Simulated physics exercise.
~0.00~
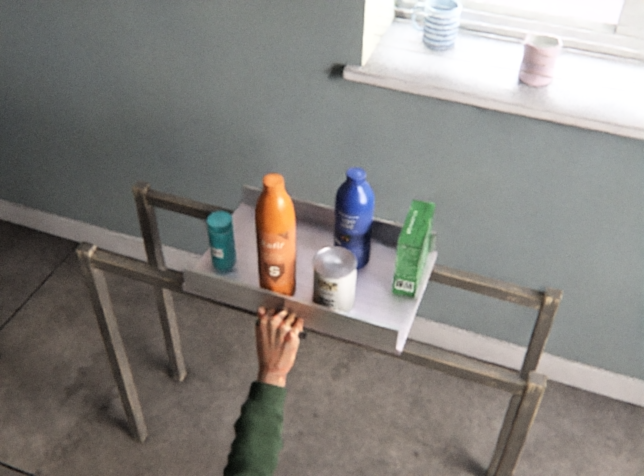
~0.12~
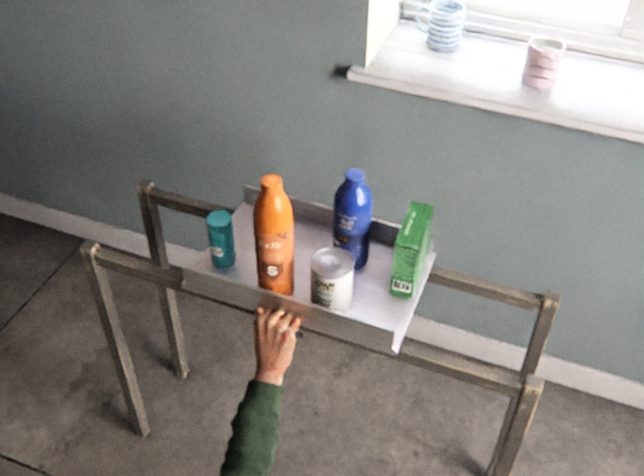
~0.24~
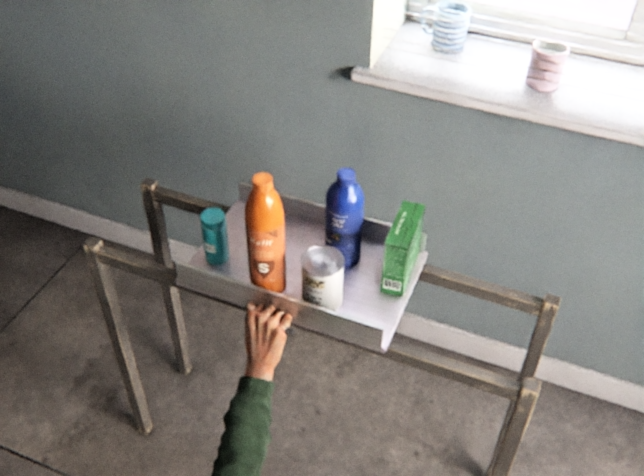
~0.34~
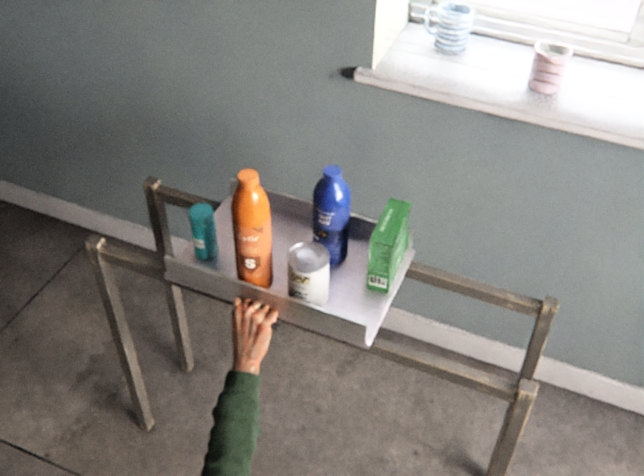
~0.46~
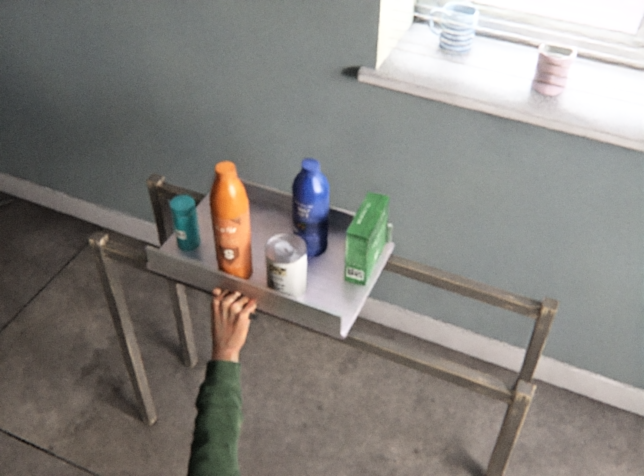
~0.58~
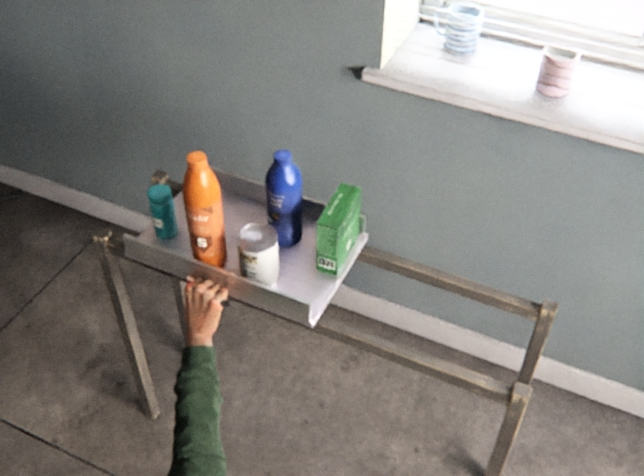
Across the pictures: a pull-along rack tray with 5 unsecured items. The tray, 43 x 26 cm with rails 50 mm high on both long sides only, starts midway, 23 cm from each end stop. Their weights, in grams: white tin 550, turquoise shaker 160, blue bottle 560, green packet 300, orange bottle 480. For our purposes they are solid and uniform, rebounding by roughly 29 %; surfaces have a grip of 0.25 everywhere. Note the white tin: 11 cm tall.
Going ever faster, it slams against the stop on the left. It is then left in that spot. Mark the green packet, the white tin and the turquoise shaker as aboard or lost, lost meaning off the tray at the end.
Green packet: Aboard; white tin: Aboard; turquoise shaker: Lost.
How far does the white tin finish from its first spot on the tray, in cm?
I'd put it at about 7 centimetres.
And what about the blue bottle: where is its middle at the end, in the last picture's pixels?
It finishes around (219, 176).
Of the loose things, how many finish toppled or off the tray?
Altogether, 1.
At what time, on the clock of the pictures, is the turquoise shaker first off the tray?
It happens near 0.8 s.
After 0.78 s, tray 23 cm left; turquoise shaker now off the tray; green packet moved 5 cm near (287, 212); white tin moved 5 cm near (210, 239).
After 0.88 s, tray 23 cm left; green packet moved 8 cm near (274, 207); white tin moved 7 cm near (200, 236); blue bottle moved 8 cm.
After 0.98 s, tray 23 cm left; green packet moved 9 cm near (270, 206); white tin moved 7 cm near (198, 235); blue bottle moved 9 cm.
In the end (1.4 s), off the tray, turquoise shaker; not toppled but over 5 cm from the start, white tin, blue bottle, green packet and orange bottle. In the last view, green packet near (270, 206), white tin near (198, 235).
